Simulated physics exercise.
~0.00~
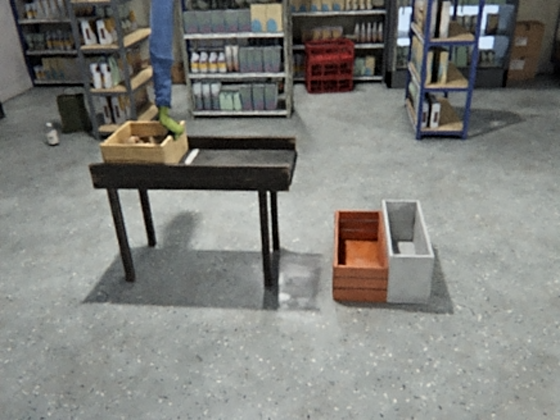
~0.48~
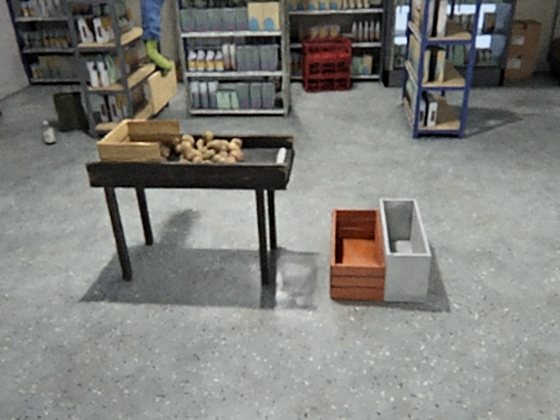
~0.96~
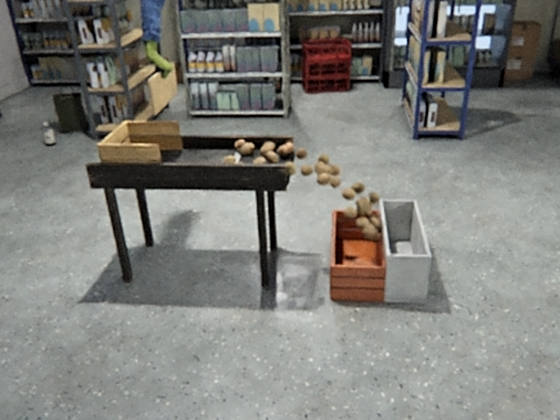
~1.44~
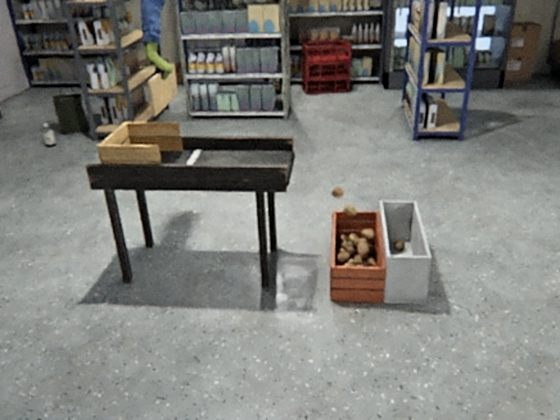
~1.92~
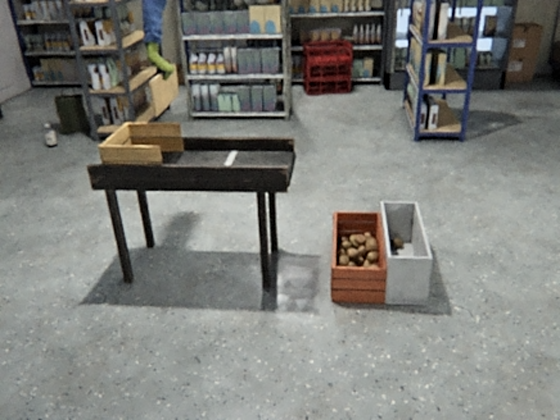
Potatoes spilling from an opened wooden pen along a dark belt, flying off its right end and landing mostly in an orange box.
